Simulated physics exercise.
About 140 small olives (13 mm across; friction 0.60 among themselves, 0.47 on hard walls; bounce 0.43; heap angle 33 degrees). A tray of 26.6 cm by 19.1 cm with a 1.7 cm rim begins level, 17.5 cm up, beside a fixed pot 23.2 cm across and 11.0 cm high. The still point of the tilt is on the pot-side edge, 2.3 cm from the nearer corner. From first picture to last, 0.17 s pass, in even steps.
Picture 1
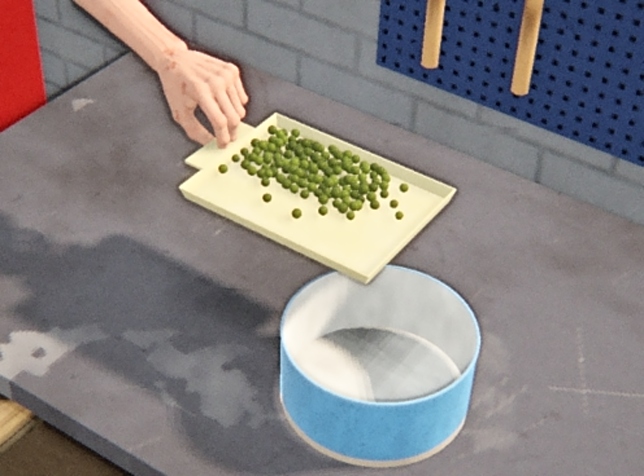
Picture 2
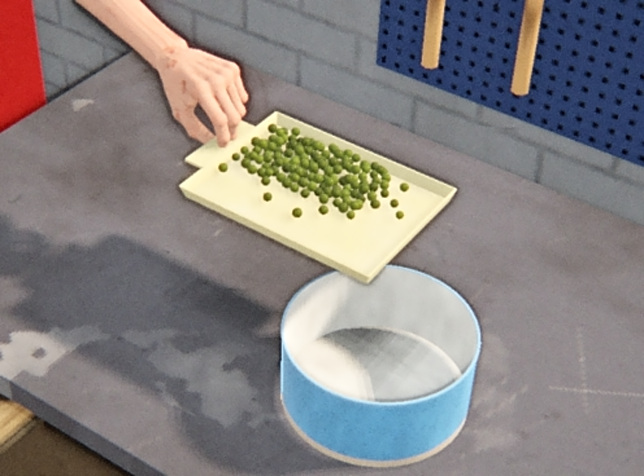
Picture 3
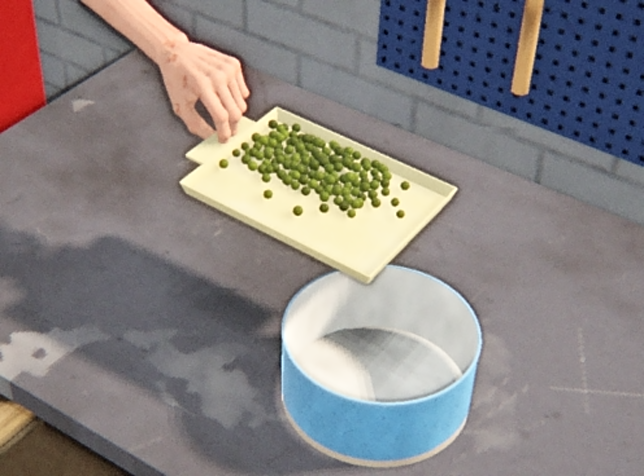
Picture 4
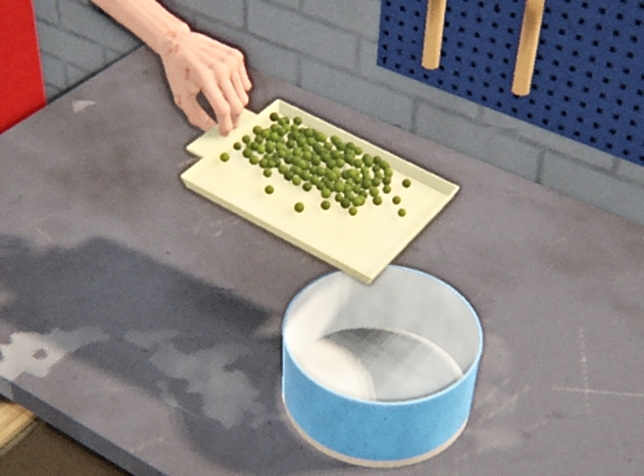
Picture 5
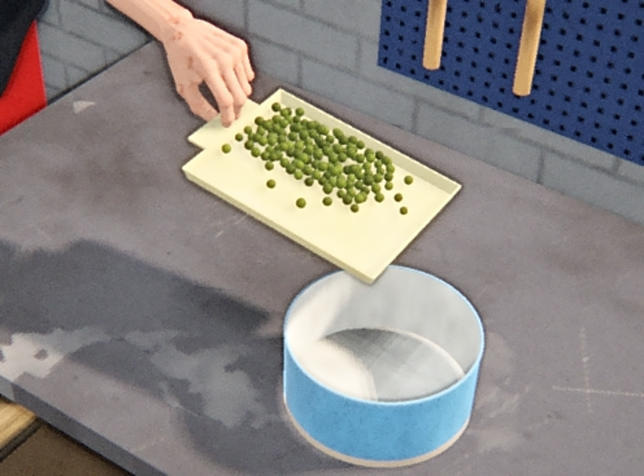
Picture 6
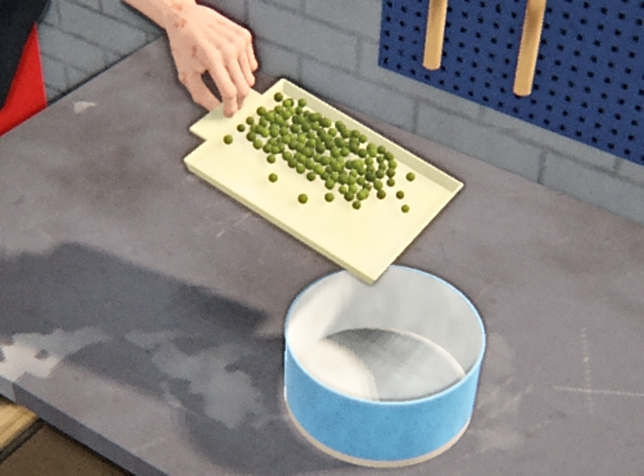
A hand gradually tilting a cream tray of small green olives by raising its handle end, above a stationary blue pot.
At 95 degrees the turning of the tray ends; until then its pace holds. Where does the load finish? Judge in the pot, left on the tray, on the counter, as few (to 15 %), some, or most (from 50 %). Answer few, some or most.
Pot: Most, tray: Few, counter: Few.
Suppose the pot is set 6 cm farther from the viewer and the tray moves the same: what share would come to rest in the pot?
It would be near 95 per cent.
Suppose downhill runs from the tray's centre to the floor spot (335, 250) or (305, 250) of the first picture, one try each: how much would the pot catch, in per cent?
About 100 and 75 per cent.
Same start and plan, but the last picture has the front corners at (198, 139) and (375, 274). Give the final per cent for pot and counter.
Pot 35, counter 65.
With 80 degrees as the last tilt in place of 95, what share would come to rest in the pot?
It would be near 90 per cent.
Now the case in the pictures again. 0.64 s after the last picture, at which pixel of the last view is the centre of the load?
Near (419, 290).
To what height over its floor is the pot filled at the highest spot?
Some 3.0 cm.
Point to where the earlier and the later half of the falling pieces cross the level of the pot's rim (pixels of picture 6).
At about (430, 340), then at (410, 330).
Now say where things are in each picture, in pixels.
Tray tilt 0 degrees, front corners at (186, 186) and (367, 272); middle of the pieces at (314, 171); pot at (380, 330), in the first picture.
Tray tilt 0 degrees, front corners at (186, 185) and (368, 272); middle of the pieces at (314, 170), in the second picture.
Tray tilt 2 degrees, front corners at (186, 182) and (368, 272); middle of the pieces at (314, 167), in the third picture.
Tray tilt 4 degrees, front corners at (187, 176) and (370, 273), lowest corner right front; middle of the pieces at (316, 162), in the fourth picture.
Tray tilt 8 degrees, front corners at (189, 168) and (372, 273), lowest corner right front; middle of the pieces at (318, 156), in the fifth picture.
Tray tilt 11 degrees, front corners at (191, 159) and (373, 274), lowest corner right front; middle of the pieces at (320, 149); pot at (385, 330), in the sixth picture.
Then, 0.38 s after the last picture, tilt 51 degrees; the tray holds 100 %, the pot 0 %.
Then, 0.64 s after the last picture, tilt 78 degrees; the tray holds 50 %, the pot 30 %.
Then, 1.01 s after the last picture, tilt 95 degrees; the tray holds 0 %, the pot 95 %.
In the end, pot 95 %, tray 0 %, counter 5 %.
